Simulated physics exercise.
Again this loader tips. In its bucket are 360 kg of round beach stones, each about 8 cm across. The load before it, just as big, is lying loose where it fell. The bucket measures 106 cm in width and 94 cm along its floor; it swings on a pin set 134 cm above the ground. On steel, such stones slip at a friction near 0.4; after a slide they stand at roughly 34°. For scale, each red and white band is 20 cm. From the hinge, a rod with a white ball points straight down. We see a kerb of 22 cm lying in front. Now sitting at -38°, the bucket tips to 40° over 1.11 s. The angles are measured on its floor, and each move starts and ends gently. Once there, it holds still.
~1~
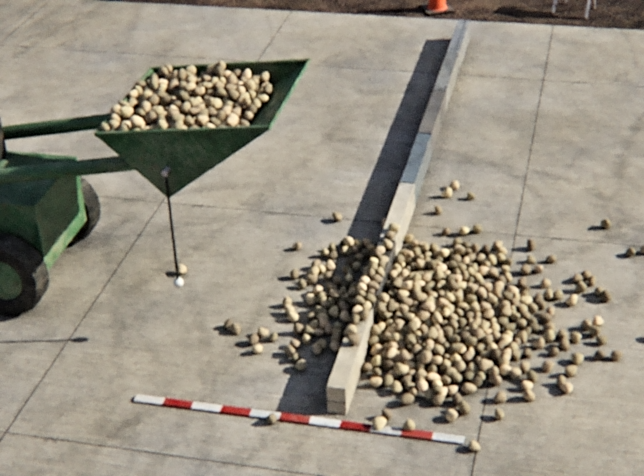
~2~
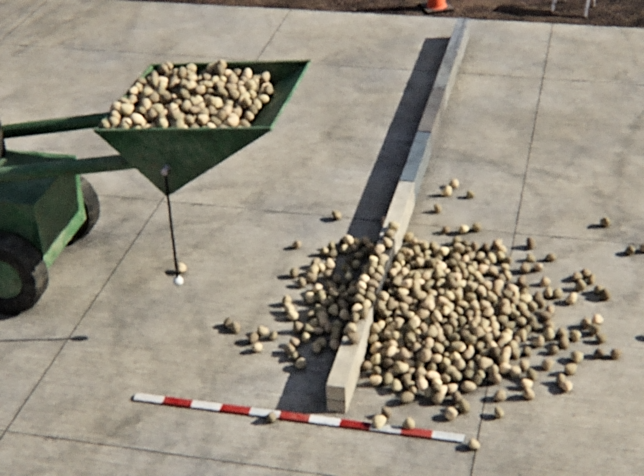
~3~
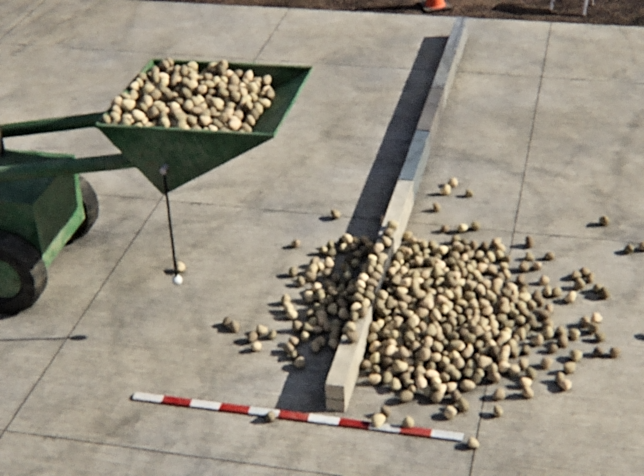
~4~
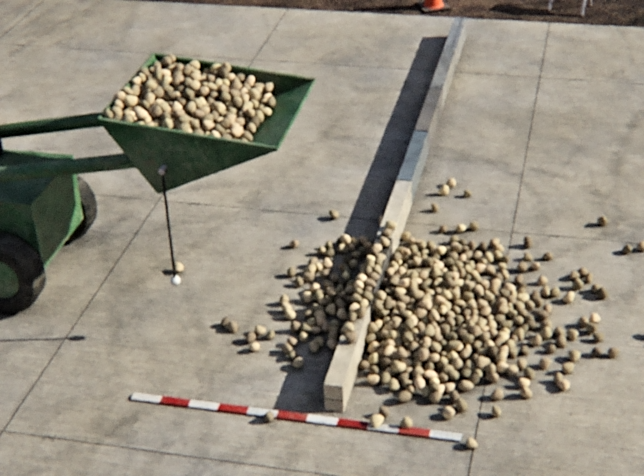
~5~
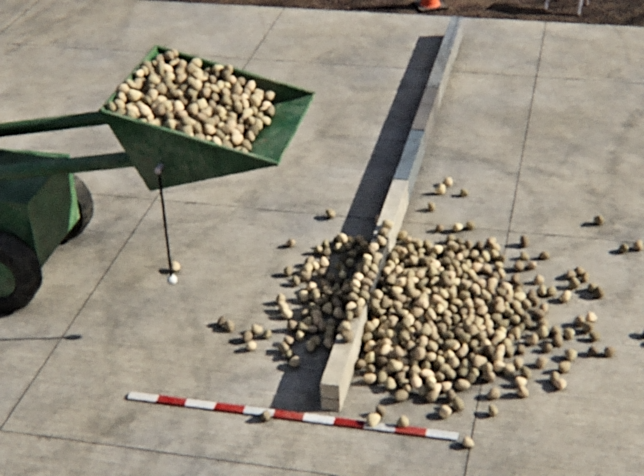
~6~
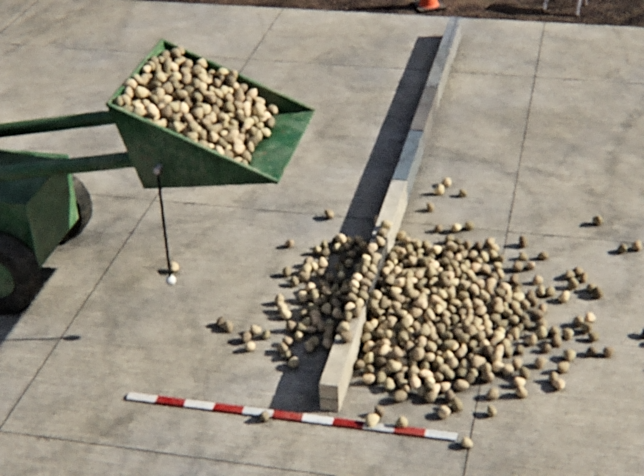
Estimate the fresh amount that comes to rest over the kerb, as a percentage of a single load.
About 5 per cent of a load.
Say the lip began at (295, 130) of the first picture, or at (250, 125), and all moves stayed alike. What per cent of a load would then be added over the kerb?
First place: Roughly 20 %; second place: Roughly 0 %.
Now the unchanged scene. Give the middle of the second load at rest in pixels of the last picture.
In the last view, about pixel (320, 291).
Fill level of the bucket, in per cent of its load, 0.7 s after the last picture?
I'd say about 55 per cent.
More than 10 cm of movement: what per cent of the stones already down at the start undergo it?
5 %.
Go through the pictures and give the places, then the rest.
In the first frame, the bucket is at -38°, its lip at (270, 128); the top of the load is at (206, 79). The earlier load is highest near (370, 276), 26 cm above ground level, 19 % on this side of the kerb, 81 % over the kerb.
The second frame shows lip at (271, 129), floor tilted -36°, highest stones at (191, 80).
In the third frame, the bucket is at -32°, its lip at (274, 136); the top of the load is at (186, 75).
The fourth frame shows lip at (277, 149), floor tilted -25°, highest stones at (155, 75).
In the fifth frame, the bucket is at -17°, its lip at (278, 164); the top of the load is at (156, 67).
In the sixth frame, the bucket is at -8°, its lip at (278, 182); the top of the load is at (163, 61).
Then, 0.4 s after the last picture the floor is at 28°; in per cent of one load, 100 in the bucket, 19 on this side of the kerb, 81 over the kerb; the foremost stones are past the picture's edge.
Then, 0.7 s after the last picture the floor is at 40°; in per cent of one load, 53 in the bucket, 66 on this side of the kerb, 81 over the kerb; the foremost stones are past the picture's edge.
Then, 1.1 s after the last picture the floor is at 40°; in per cent of one load, 9 in the bucket, 109 on this side of the kerb, 83 over the kerb; the foremost stones are past the picture's edge.
Then, 3.6 s after the last picture the floor is at 40°; in per cent of one load, 0 in the bucket, 114 on this side of the kerb, 86 over the kerb; the foremost stones are past the picture's edge. Net gain over the kerb, 5.
